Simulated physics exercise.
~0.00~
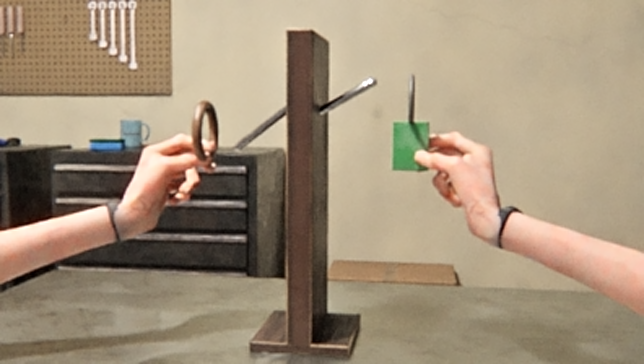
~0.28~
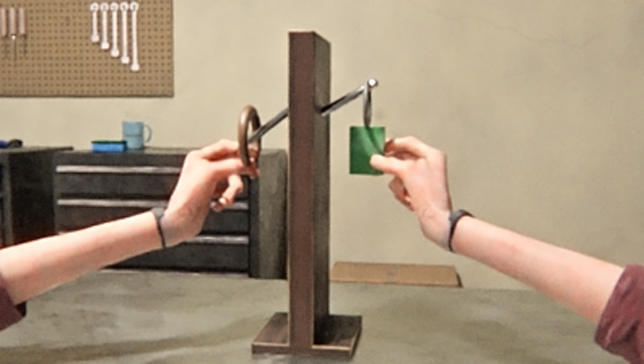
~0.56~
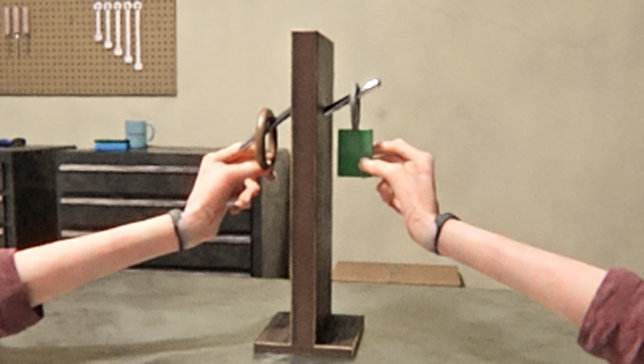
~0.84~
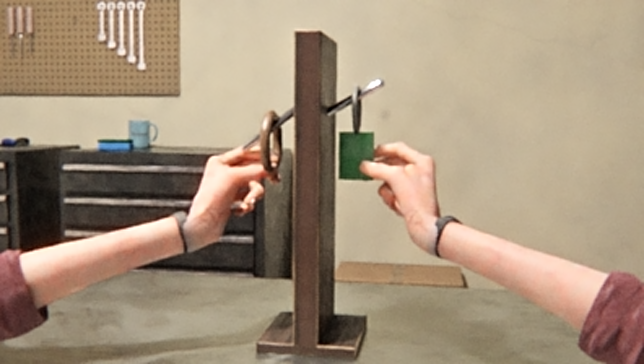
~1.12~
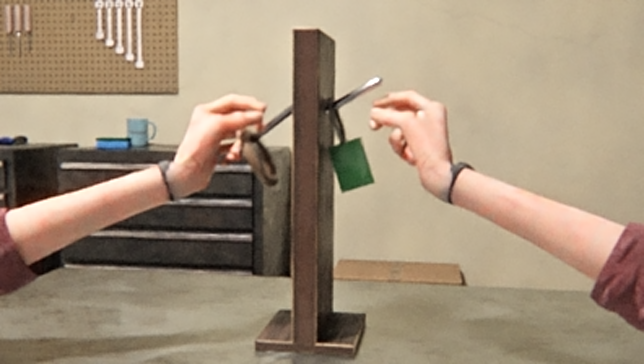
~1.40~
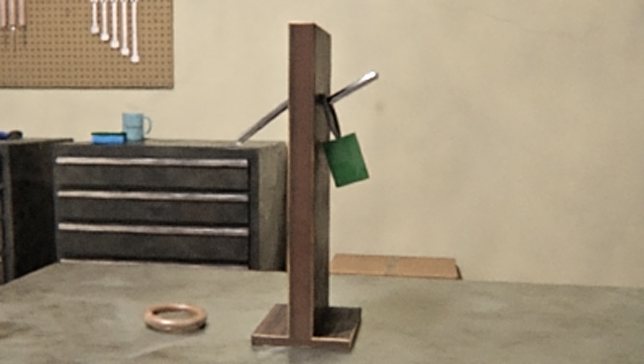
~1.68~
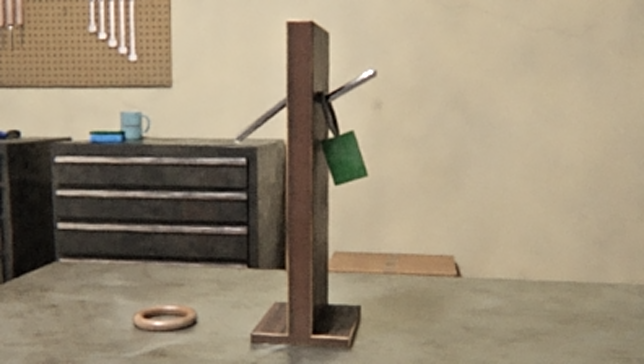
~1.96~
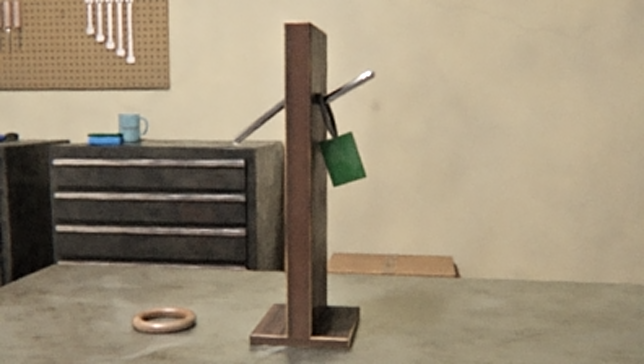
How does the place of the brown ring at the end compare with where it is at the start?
At the start the brown ring is held up in a hand to the left of the stand, and at the end it lies flat on the table, lower down and still to the left of the stand.
